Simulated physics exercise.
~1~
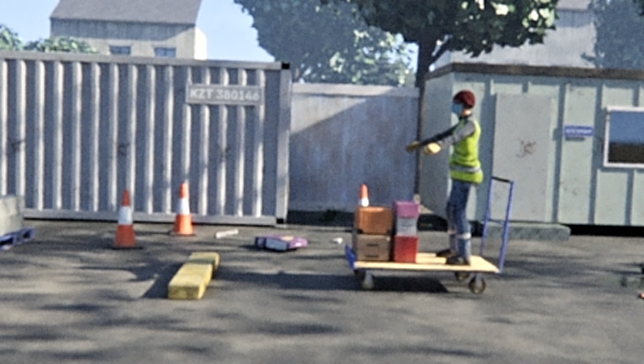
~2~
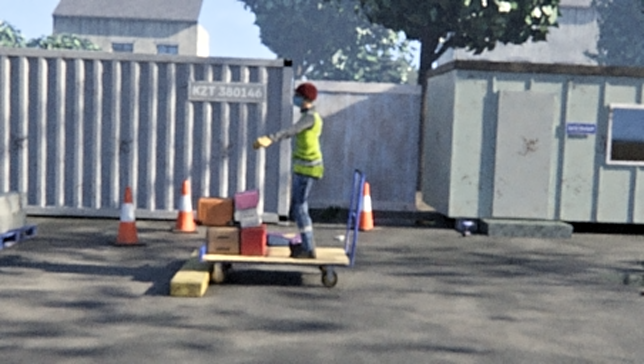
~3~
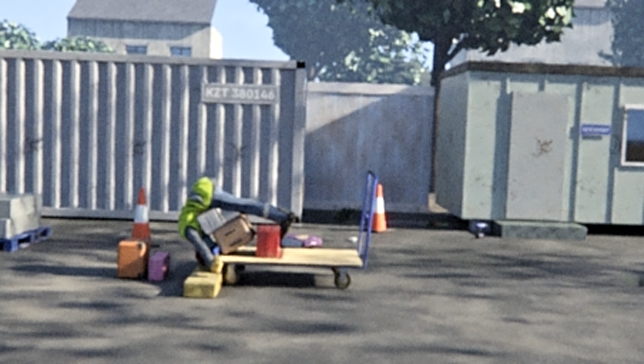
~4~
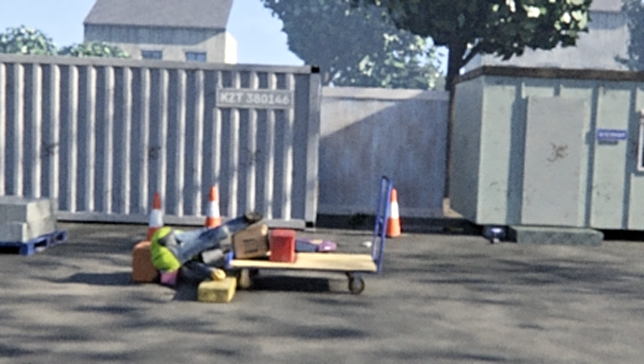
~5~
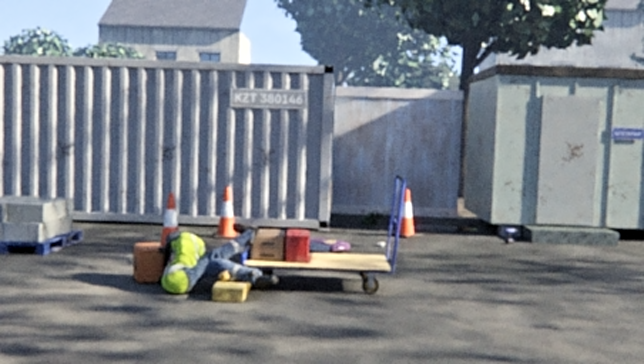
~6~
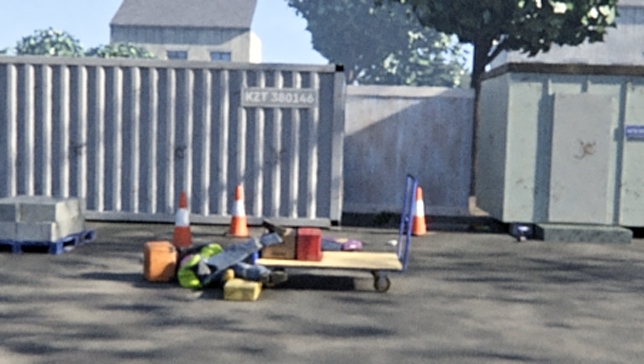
A flat cart carrying a standing worker in a yellow vest and several cases rolled left into a low yellow kerb and stopped, pitching the worker headfirst over the front to lie crumpled among spilled cases, while a red one stayed aboard.
